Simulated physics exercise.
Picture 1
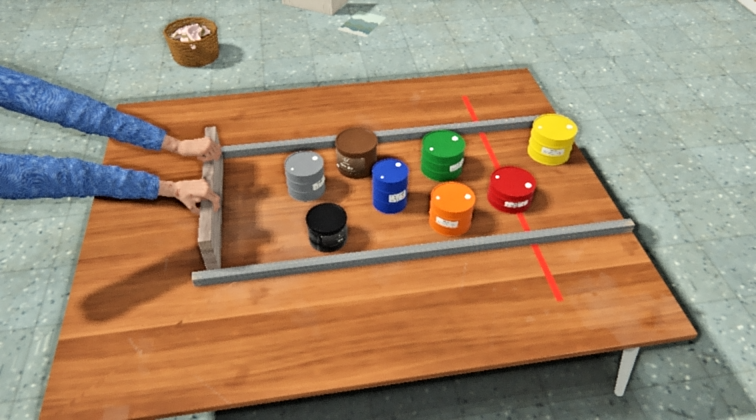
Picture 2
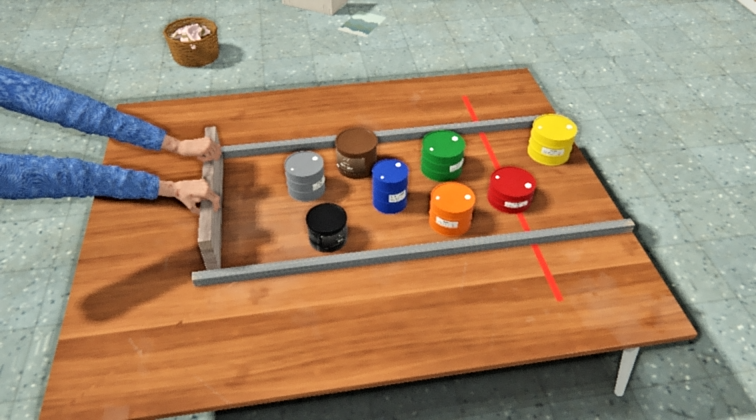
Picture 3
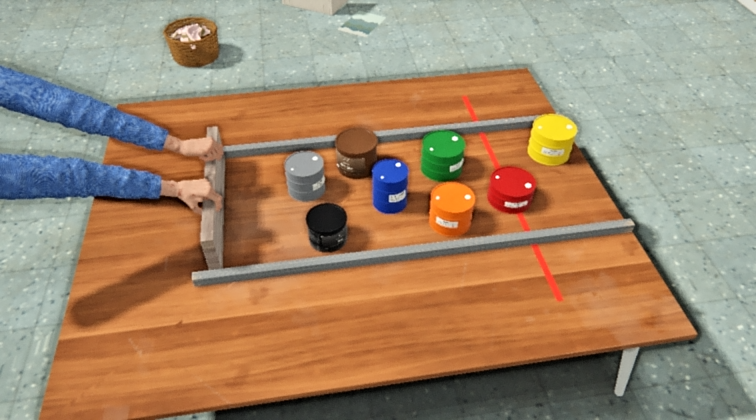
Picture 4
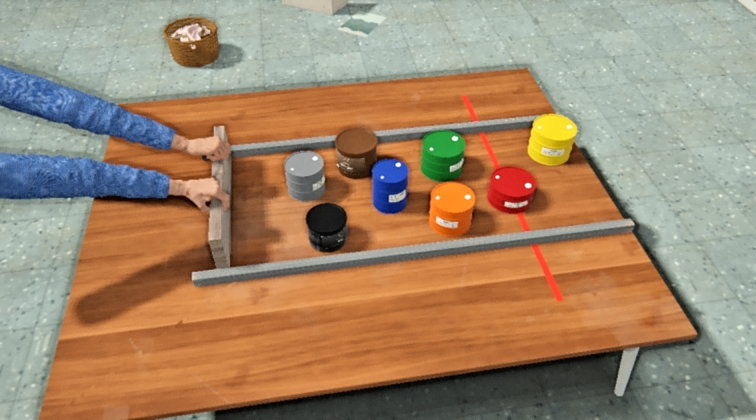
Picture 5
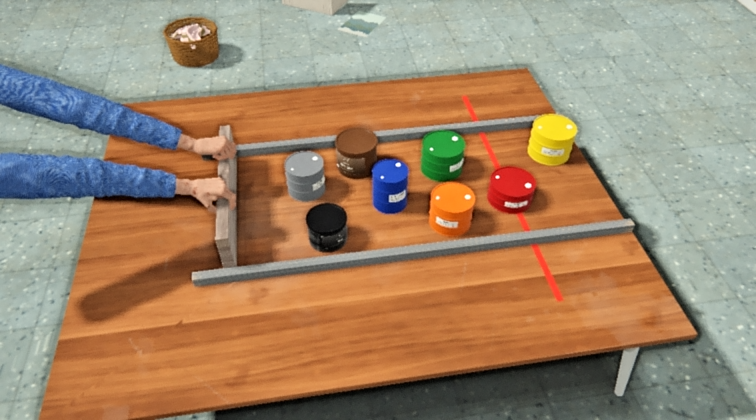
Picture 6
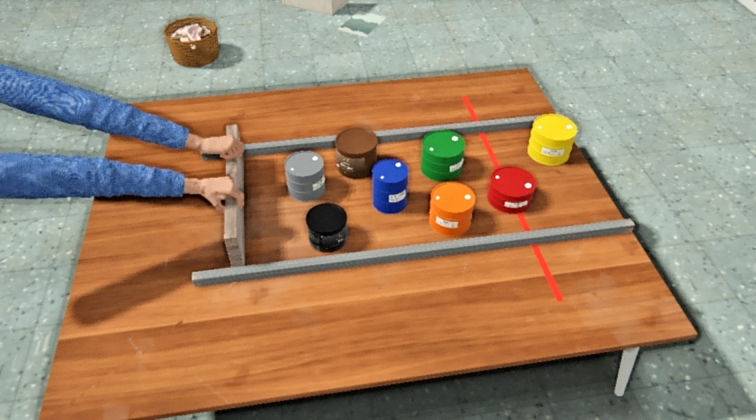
In this clip, two hands in blue sleeves slide a plank slightly to the right between two grey rails on a wooden table, while the eight colored containers ahead of it, scattered near a red line, stay still.
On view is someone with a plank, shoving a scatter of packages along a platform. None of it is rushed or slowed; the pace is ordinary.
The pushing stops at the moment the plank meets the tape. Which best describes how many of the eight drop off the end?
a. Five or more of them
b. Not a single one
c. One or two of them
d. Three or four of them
One or two of them (c).
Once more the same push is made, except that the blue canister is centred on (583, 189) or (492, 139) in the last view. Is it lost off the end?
In turn it stays put; stays put.
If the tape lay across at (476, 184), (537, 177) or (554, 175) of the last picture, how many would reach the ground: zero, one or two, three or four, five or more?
Result per tape, in order - no fall at all / either one or two / either three or four.
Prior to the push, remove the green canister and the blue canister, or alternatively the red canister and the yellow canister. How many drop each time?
First 0, then 0.
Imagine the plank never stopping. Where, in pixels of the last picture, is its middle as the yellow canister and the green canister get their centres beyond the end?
First one: Around (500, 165). Other one: Around (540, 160).
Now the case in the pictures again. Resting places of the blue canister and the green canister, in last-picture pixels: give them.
Looks like one lands around (529, 175), and the other around (547, 142).
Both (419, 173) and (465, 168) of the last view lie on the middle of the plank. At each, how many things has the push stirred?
The count is 7 at the first point and 7 at the second.
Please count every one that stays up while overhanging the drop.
In total, 0 of them.
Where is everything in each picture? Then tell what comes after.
In the first frame, yellow canister (552, 140); red canister (511, 190); green canister (442, 156); plank (212, 196); tape (504, 180).
In the second frame, red canister (511, 190); orange canister (451, 209).
In the third frame, green canister (442, 156); black pail (327, 228).
In the fourth frame, yellow canister (552, 140); grey canister (305, 176).
In the fifth frame, red canister (511, 190); blue canister (390, 187).
In the sixth frame, yellow canister (552, 140); red canister (511, 190); green canister (442, 156); plank (235, 193); tape (504, 180).
Soon after, none off yet; yellow canister at rest near (552, 140); red canister at rest near (511, 190); green canister at rest near (442, 156).
In the end, the number that fall off is one or two; gone, yellow canister.
